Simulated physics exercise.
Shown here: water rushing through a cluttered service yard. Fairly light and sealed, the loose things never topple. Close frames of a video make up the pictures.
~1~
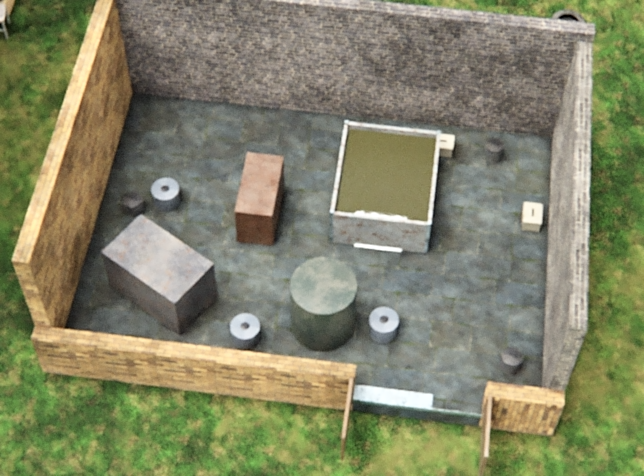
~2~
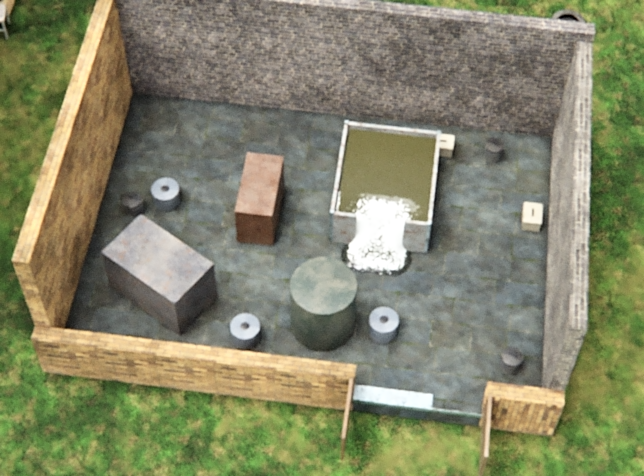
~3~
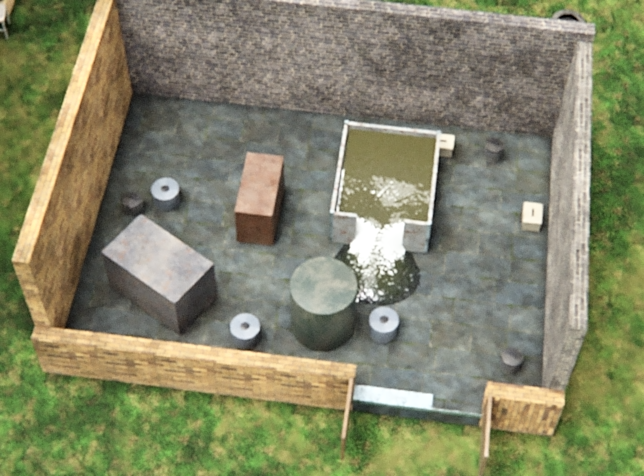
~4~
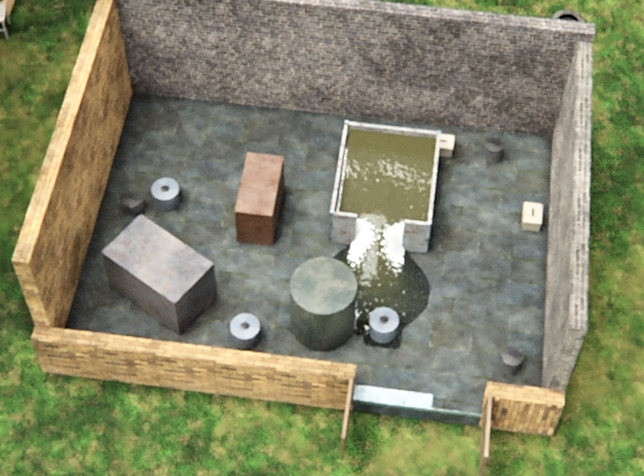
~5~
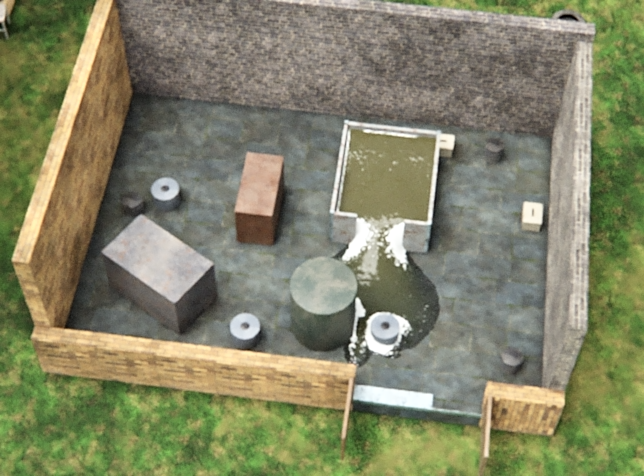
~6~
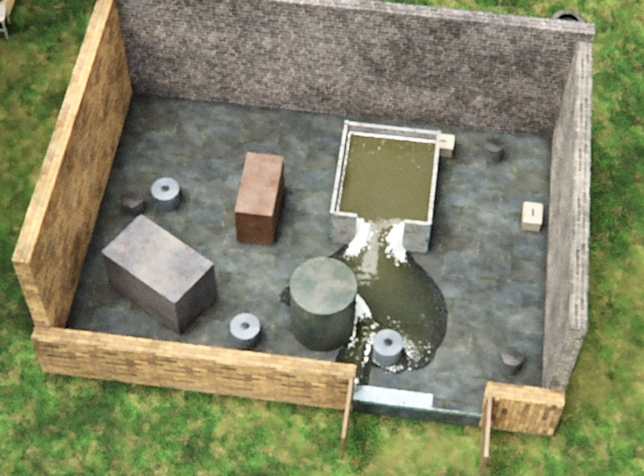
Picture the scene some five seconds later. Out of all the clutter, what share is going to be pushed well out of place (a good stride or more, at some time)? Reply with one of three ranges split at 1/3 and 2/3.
Under 1/3.
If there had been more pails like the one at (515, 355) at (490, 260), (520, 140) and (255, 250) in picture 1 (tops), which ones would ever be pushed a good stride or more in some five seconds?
Each in turn: Stays in place, stays in place, pushed clear.
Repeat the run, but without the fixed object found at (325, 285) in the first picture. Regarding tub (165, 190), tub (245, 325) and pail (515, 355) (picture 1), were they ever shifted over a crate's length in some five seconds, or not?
As listed: Not that far, pushed that far, under that.
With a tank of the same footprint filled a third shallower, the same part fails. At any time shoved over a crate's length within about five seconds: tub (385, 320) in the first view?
Regarding the one you named: Carried at least that far.
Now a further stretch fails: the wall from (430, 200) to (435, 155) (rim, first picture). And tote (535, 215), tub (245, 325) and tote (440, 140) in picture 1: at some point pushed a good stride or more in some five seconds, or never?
In turn: Cleared that distance, stayed short, cleared that distance.
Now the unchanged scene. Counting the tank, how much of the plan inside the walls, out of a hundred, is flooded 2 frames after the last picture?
Estimate: Close to 25 in a hundred.
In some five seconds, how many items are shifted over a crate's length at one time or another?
1.
A moment on, 1 of 8 are well off their spots; 0 afloat.
Next, 1 of 8 are well off their spots; 0 afloat.
Later, 1 of 8 are well off their spots; 0 afloat.
In the end, 1 of 8 are well off their spots, and 1 have been at some point; 0 afloat.
